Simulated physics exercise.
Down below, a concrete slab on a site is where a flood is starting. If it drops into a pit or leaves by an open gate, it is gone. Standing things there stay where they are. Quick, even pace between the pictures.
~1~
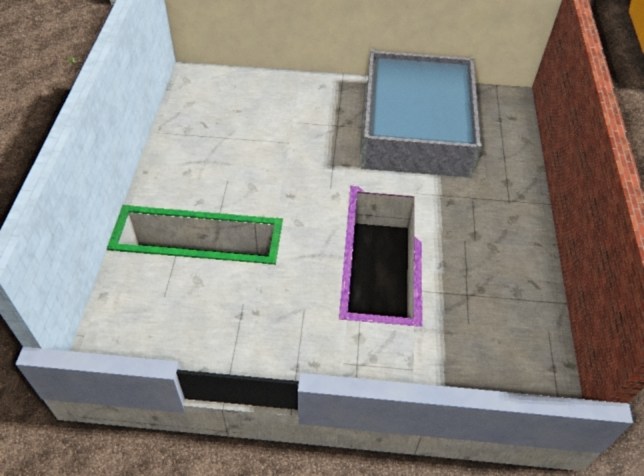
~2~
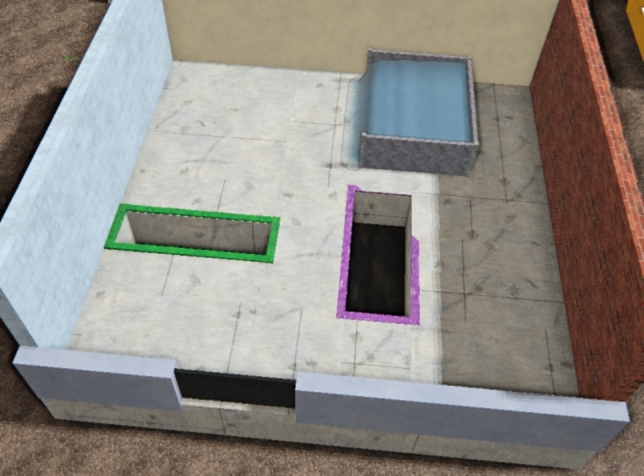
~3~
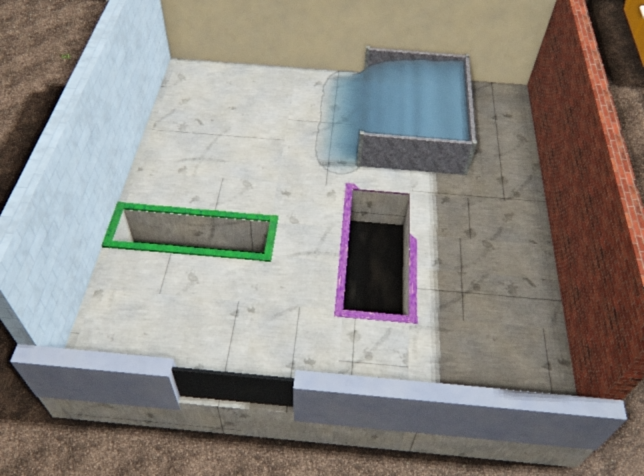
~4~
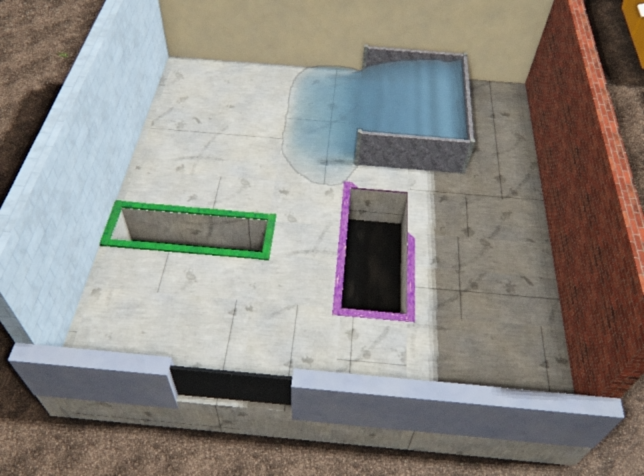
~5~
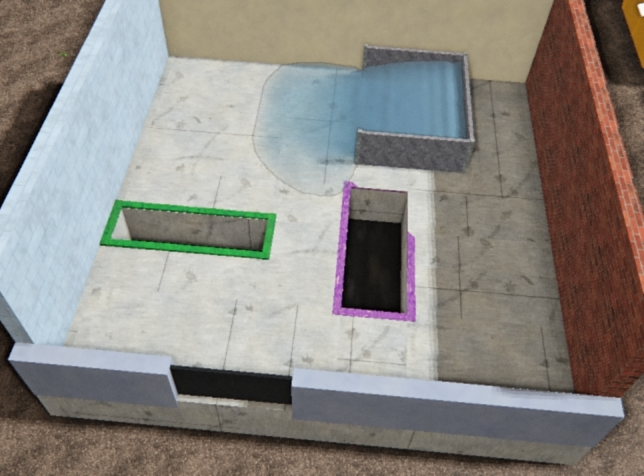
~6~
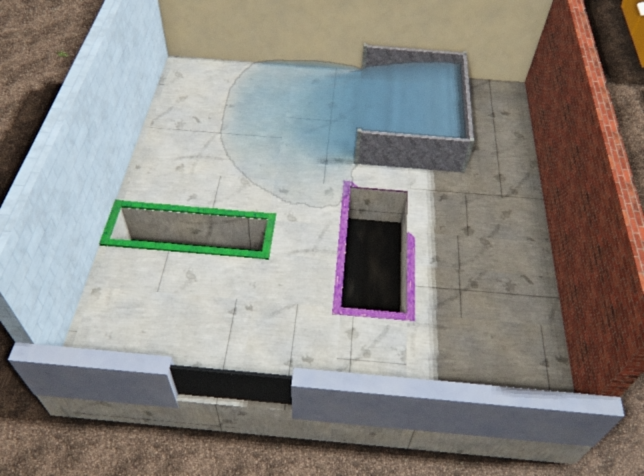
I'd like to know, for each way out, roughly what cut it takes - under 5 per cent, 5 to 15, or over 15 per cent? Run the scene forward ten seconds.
The gate takes under 5 per cent. The purple pit takes 5 to 15 per cent. The green pit takes over 15 per cent.
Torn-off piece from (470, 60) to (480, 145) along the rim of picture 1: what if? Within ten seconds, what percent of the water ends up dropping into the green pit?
Green: About 2 %.
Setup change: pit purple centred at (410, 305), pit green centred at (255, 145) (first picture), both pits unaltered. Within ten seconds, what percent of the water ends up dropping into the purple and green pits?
Estimated shares - purple: 8 %; green: 40 %.
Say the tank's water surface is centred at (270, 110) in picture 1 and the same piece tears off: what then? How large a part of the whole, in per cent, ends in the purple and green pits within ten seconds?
Shares - purple: 6 in a hundred; green: 40 in a hundred.
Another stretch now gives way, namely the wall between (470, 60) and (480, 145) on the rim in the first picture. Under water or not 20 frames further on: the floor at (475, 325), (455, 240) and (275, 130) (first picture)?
In the order asked: Sodden, sodden, out of reach.
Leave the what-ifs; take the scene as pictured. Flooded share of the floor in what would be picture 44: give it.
Roughly 45 percent, I'd say.
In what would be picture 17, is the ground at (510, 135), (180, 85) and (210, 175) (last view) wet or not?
Note - in order: Not inundated / inundated / inundated.
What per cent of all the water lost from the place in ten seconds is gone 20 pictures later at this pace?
Near 20 in a hundred.
A moment on, water covers 35 % of the floor; the gate 0 %, the purple pit 0 %, the green pit 0 %.
Next, water covers 35 % of the floor; the gate 0 %, the purple pit 0 %, the green pit 2 %.
Then, water covers 35 % of the floor; the gate 0 %, the purple pit 0 %, the green pit 12 %.
Later, water covers 45 % of the floor; the gate 0 %, the purple pit 3 %, the green pit 33 %.
In the end, water covers 50 % of the floor; the gate 0 %, the purple pit 12 %, the green pit 42 %.
